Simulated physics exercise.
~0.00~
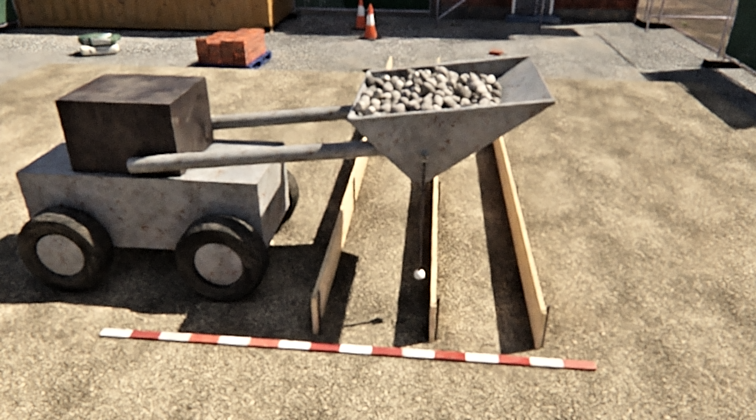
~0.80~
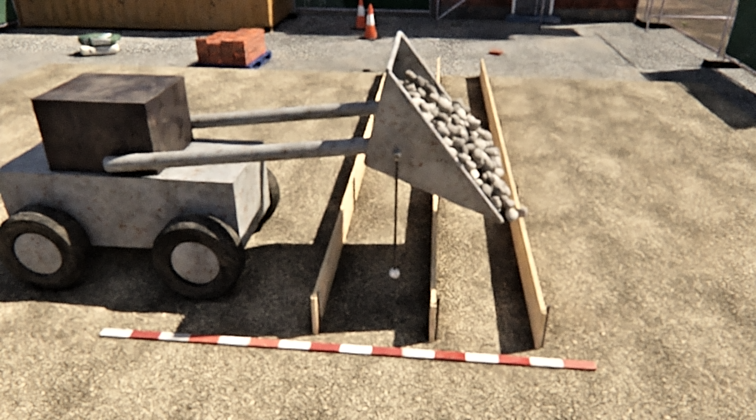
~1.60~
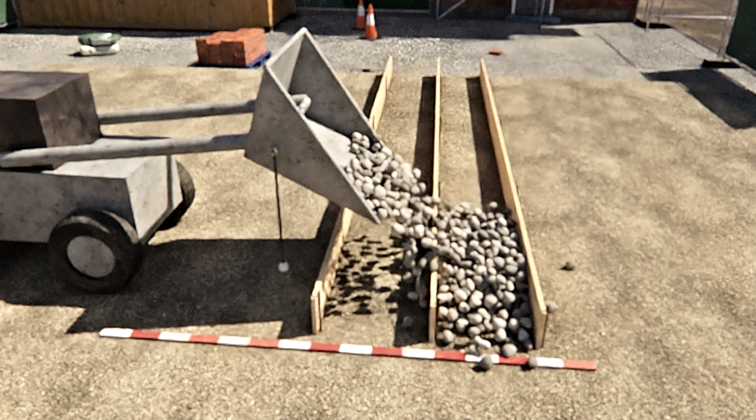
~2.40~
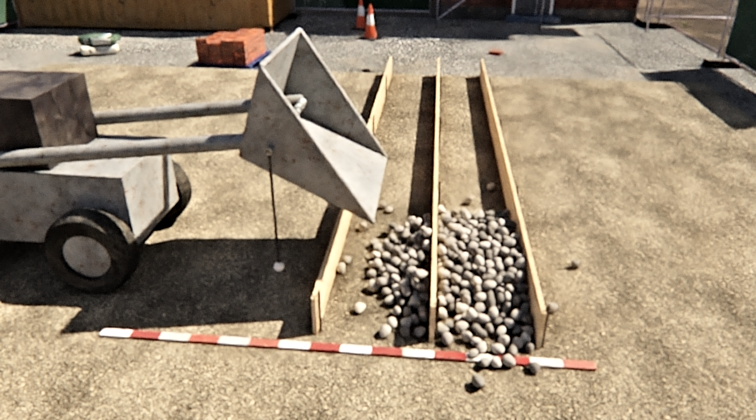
Grey loader tipping rounded stones from its raised bucket while backing left, leaving them heaped across two plank-edged bays, mostly the right.
